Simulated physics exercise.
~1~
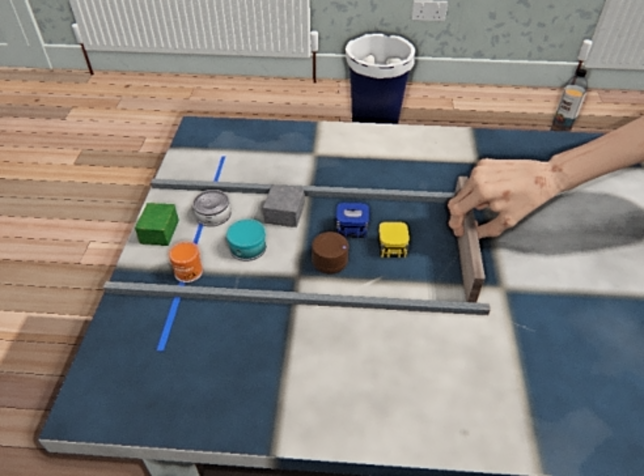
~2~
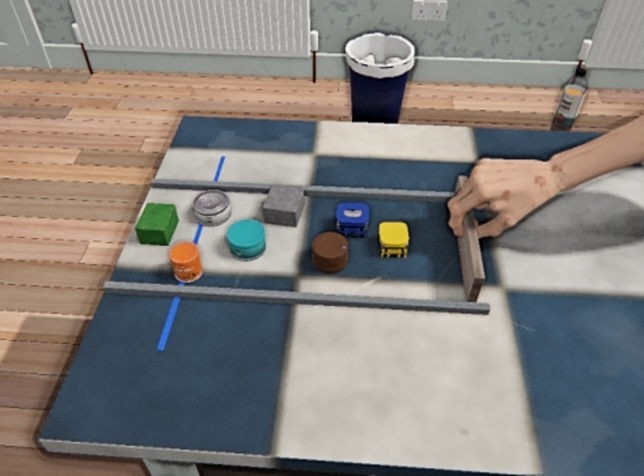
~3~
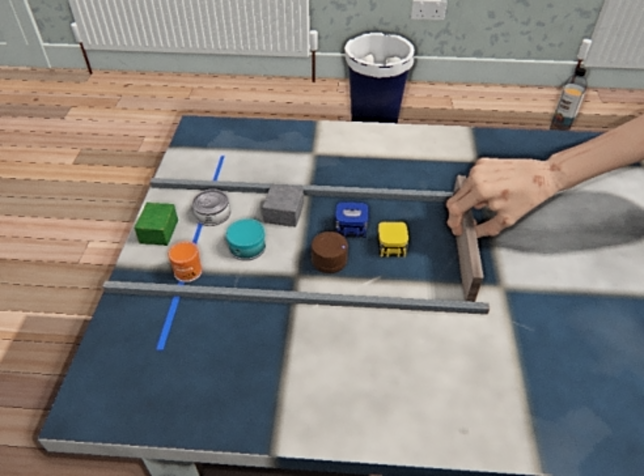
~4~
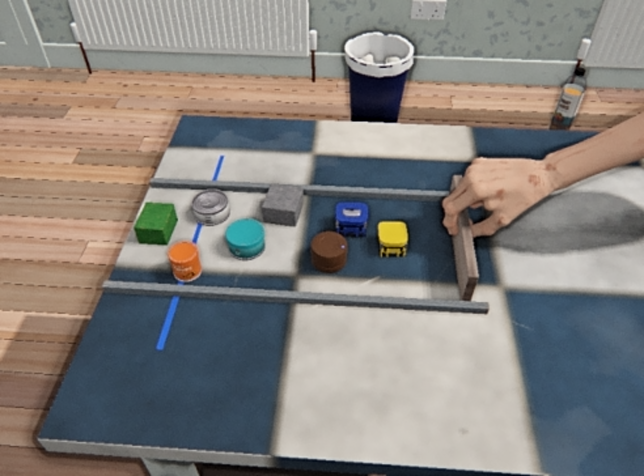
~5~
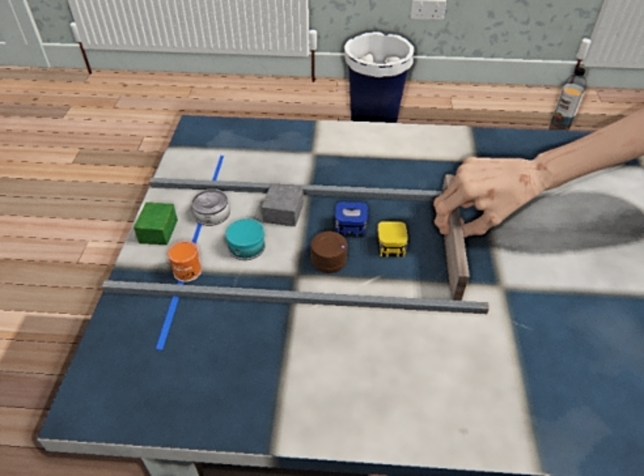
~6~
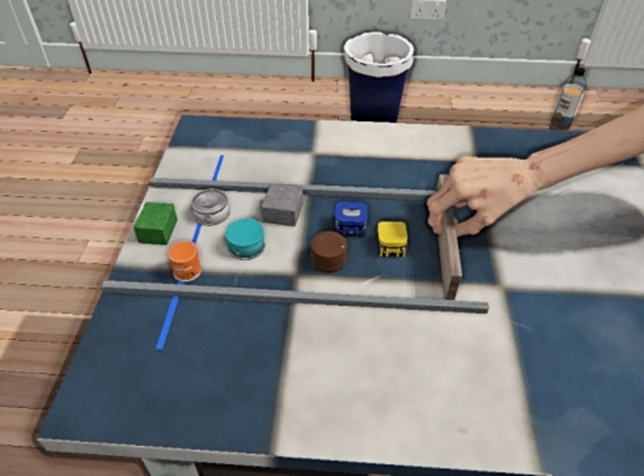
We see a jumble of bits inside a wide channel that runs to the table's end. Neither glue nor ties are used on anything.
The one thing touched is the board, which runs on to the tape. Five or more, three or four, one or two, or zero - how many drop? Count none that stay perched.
Under three but some drop.
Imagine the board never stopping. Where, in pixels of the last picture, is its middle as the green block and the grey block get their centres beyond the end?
Roughly (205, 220); roughly (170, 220).
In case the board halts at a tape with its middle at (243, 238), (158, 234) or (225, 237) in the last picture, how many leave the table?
Try by try, 0, 4 and 0.
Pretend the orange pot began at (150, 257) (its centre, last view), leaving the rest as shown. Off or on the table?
Placed like that, the orange pot is fine.
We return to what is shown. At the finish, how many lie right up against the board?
It touches 3.
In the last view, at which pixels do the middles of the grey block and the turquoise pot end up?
Look around (163, 197) for the first and around (149, 232) for the second.
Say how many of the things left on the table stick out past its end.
The count is 0.
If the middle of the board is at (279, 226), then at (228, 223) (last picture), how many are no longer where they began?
At the first spot 6, then 8.
Soon after, none off yet; green block at rest near (156, 223); orange pot at rest near (185, 262); white pot at rest near (211, 207).
After that, none off yet; green block at rest near (156, 223); orange pot at rest near (185, 262); white pot moving near (202, 207).
In the end, the number that fall off is one or two; gone, white pot and green block.
